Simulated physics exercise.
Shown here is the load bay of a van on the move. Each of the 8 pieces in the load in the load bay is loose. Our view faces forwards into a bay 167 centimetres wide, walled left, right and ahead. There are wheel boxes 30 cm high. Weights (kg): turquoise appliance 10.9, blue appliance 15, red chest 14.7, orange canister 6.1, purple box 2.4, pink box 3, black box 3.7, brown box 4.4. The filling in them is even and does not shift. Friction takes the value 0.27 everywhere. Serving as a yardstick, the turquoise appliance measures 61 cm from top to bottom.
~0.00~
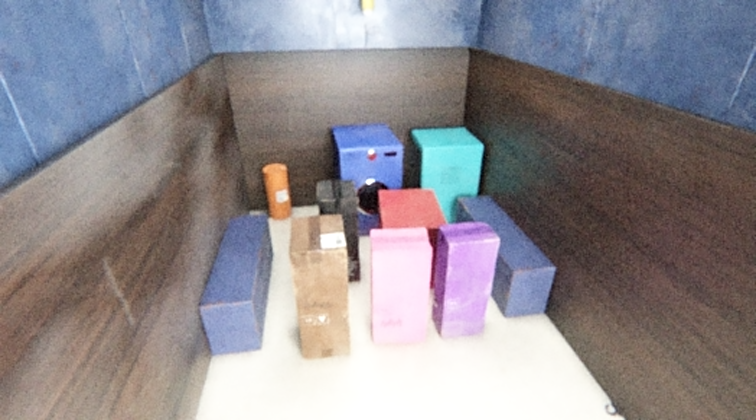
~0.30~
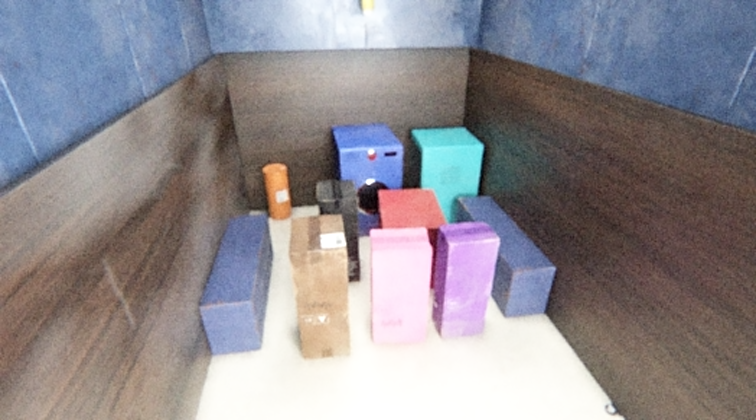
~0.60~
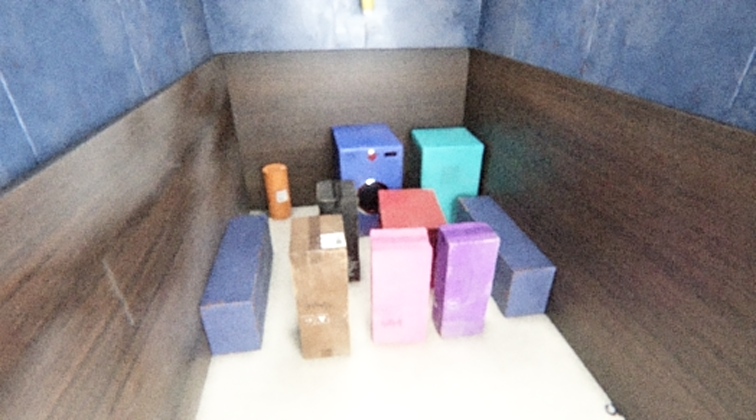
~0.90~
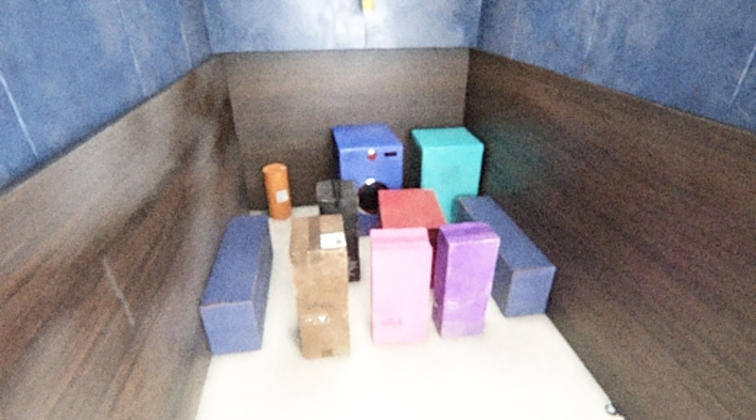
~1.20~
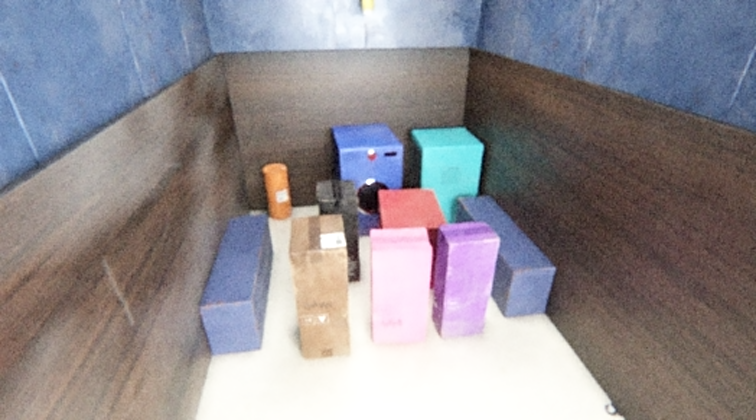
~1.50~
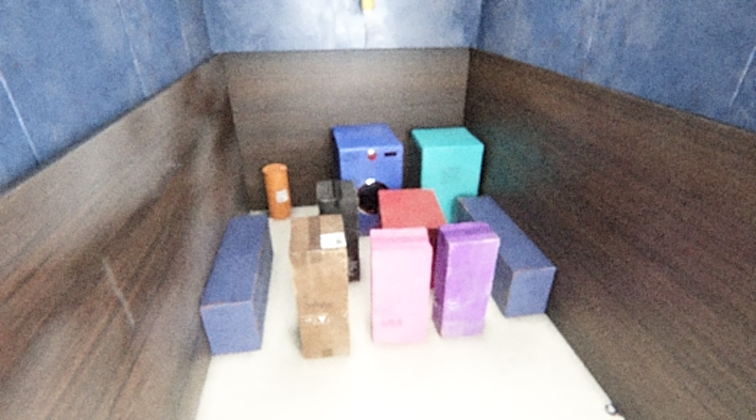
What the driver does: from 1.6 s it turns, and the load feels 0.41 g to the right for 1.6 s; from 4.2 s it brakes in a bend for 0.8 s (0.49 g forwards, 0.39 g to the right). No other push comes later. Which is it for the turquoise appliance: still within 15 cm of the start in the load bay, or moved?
It holds its ground.
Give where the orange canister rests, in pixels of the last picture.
In the last view, its centre sits near (350, 186).
After 2.20 s, force 0.41 g right; turquoise appliance moved 3 cm near (446, 177); pink box moved 12 cm; purple box moved 11 cm.
After 2.50 s, force 0.41 g right; turquoise appliance moved 3 cm near (446, 177); black box moved 34 cm; orange canister moved 33 cm.
After 4.80 s, force 0.39 g forwards, 0.31 g right; turquoise appliance moved 3 cm near (446, 177); orange canister moved 54 cm; brown box moved 37 cm.
In the end (5.6 s), not toppled but over 15 cm from the start, blue appliance, red chest, orange canister, pink box, black box and brown box; the other 2 under 15 cm from the start. In the last view, turquoise appliance near (446, 177).
